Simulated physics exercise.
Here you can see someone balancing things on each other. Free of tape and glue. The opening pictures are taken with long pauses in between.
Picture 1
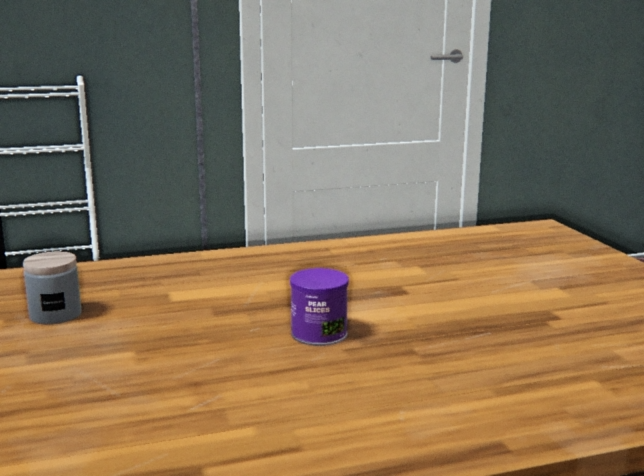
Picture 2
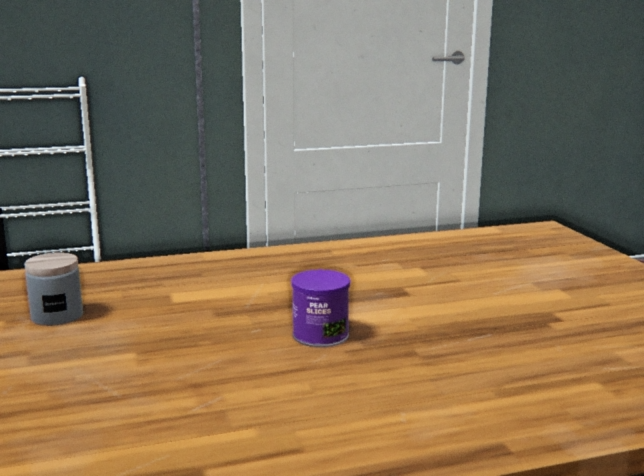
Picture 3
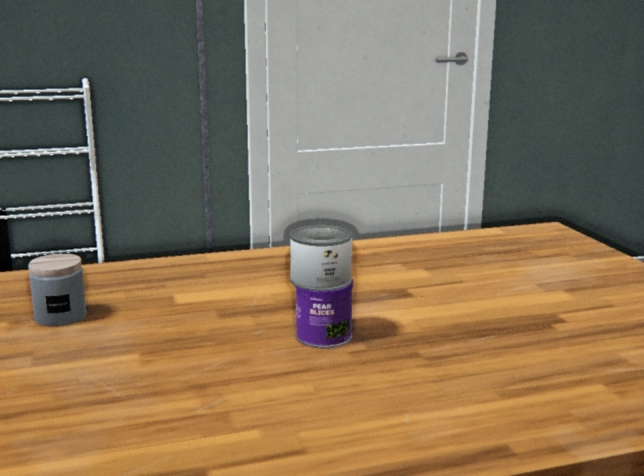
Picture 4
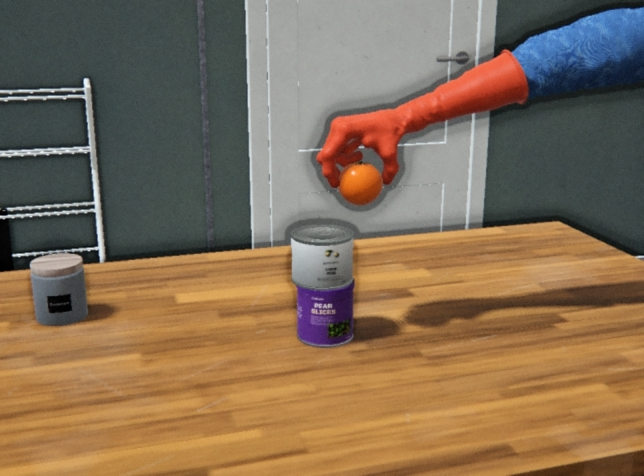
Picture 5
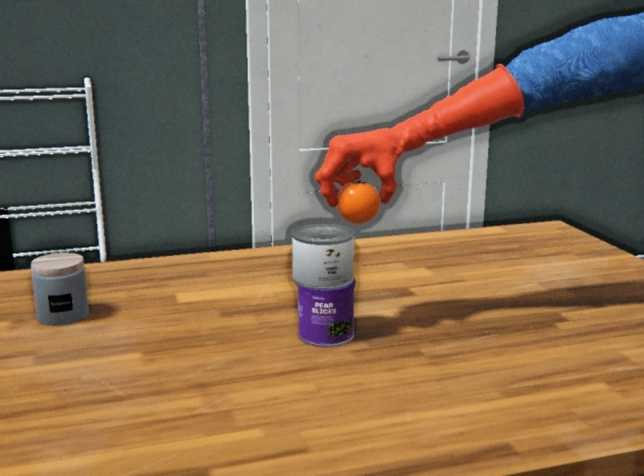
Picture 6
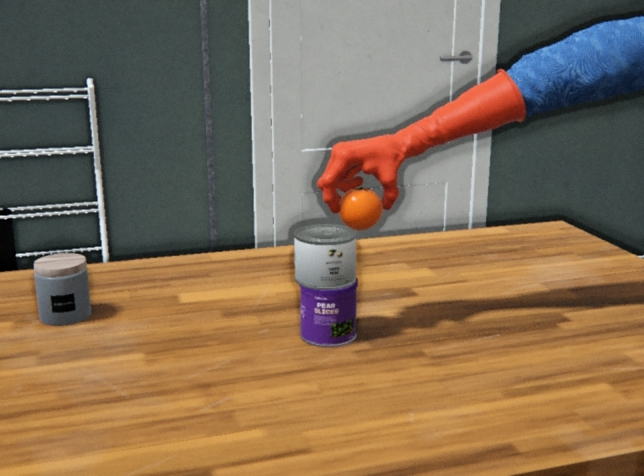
The footage shows a purple pot on a wooden table near a grey jar, then a white tub stacked on the pot, before a red-gloved hand lowers an orange tomato slightly to the tub's top, still gripping it.
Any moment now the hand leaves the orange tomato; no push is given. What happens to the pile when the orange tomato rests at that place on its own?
My prediction: Unsteady.
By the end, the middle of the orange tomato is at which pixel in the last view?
The object winds up at approximately (397, 307).
Then, 0.40 s past the last view, orange tomato now fallen.
Then, 0.60 s past the last view, things are still on the move.
Finally, fallen, orange tomato; the other 3 still in place. Final places as the last picture's camera would see them, orange tomato near (397, 307). The pile comes apart.
